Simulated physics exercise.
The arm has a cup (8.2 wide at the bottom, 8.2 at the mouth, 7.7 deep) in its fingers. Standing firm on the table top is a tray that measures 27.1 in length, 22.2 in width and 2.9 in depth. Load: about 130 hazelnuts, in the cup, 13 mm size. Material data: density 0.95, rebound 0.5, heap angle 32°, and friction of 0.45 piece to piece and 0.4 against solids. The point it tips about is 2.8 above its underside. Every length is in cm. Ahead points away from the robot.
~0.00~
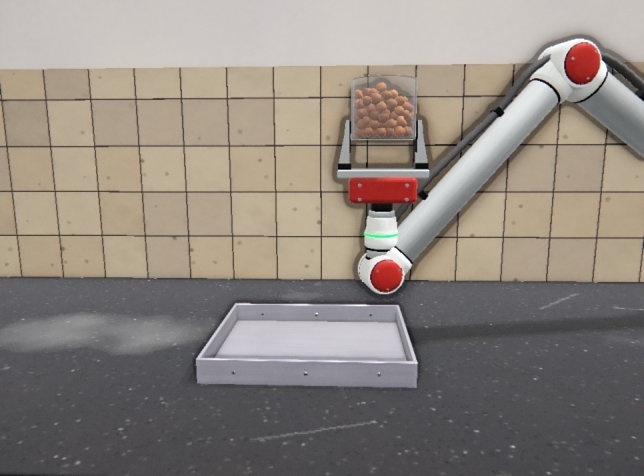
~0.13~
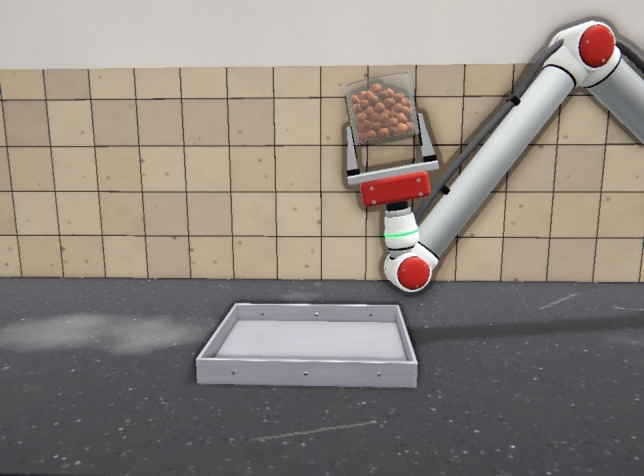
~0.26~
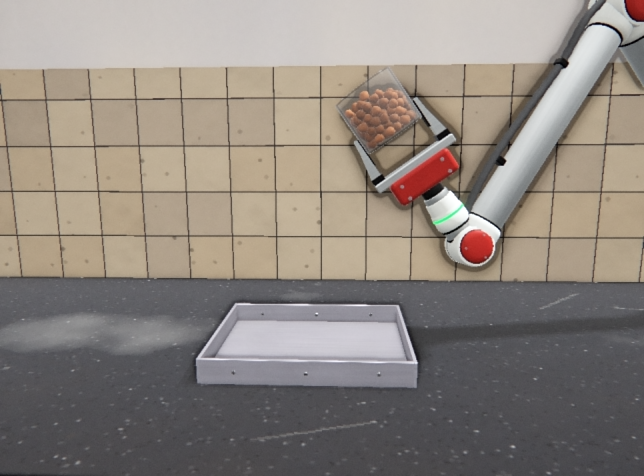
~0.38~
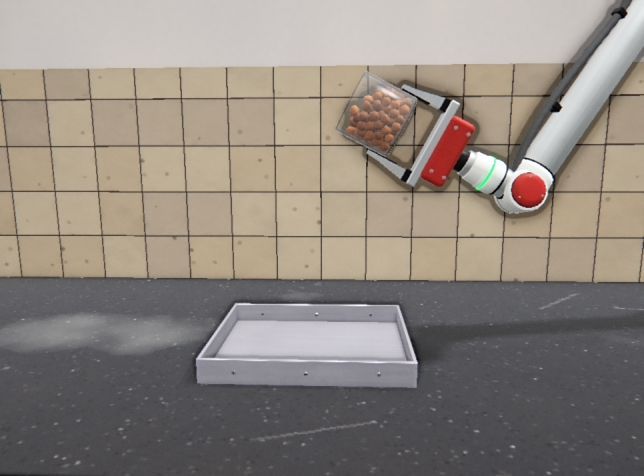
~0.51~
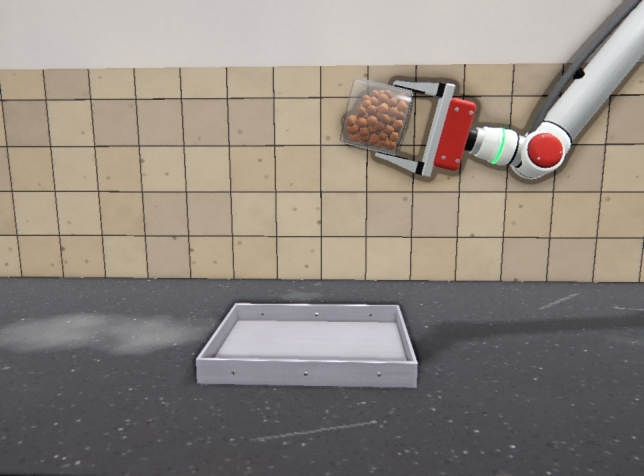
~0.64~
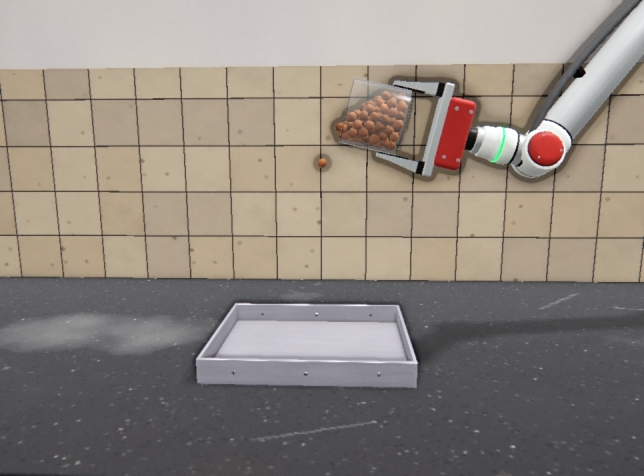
A robot arm holds a clear cup of hazelnuts upright above a pale tray on a dark table top. The arm swings its wrist out to the right and upward, tilting the cup steadily to the left until it lies nearly on its side. The nuts slide toward the rim, and one drops clear into the air.
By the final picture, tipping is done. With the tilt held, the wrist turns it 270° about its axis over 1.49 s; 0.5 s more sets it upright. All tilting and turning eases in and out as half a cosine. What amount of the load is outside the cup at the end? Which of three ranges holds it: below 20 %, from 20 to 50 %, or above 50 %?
It lands in the range from 20 to 50 %.
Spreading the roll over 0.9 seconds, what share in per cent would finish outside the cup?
Then roughly 25 per cent.
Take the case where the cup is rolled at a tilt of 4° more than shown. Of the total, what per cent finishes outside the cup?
I'd say close to 40 in a hundred.
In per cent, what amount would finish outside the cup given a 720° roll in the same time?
In that case it would be around 40 percent.
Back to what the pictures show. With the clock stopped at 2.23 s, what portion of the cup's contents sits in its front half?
About 65 percent, I'd say.
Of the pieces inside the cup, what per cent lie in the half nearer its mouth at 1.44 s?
Close to 40 per cent sits in the mouth half.
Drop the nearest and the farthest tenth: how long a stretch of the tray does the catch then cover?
18 cm or thereabouts.
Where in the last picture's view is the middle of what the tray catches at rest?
Near pixel (280, 351).
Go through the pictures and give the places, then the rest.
In the first frame, cup middle at (384, 111), upright; upper third of the load around (380, 104), from x 360 to 410, top at y 90; 130 in the cup.
In the second frame, cup middle at (382, 111), tipped 10°; upper third of the load around (383, 104), from x 355 to 410, top at y 90.
In the third frame, cup middle at (379, 112), tipped 35°; upper third of the load around (384, 104), from x 350 to 410, top at y 90.
In the fourth frame, cup middle at (377, 115), tipped 62°; upper third of the load around (386, 104), from x 350 to 410, top at y 90.
In the fifth frame, cup middle at (376, 117), tipped 76°; upper third of the load around (385, 105), from x 350 to 405, top at y 95.
In the sixth frame, cup middle at (376, 117), tipped 77°; upper third of the load around (386, 109), from x 320 to 405, top at y 95; 129 in the cup, 1 in flight or on a rim.
By 1.44 s, tipped 77°, highest piece 36 above the table; 106 in the cup, 13 in the tray, 11 in flight or on a rim.
By 2.23 s, tipped 69°, highest piece 36 above the table; 84 in the cup, 41 in the tray, 5 in flight or on a rim.
By 2.83 s, upright, highest piece 36 above the table; 83 in the cup, 46 in the tray, 1 in flight or on a rim.
By 3.53 s, upright, highest piece 36 above the table; 83 in the cup, 47 in the tray.
Final count, 83 in the cup, 47 in the tray. That is 36 % outside the cup.
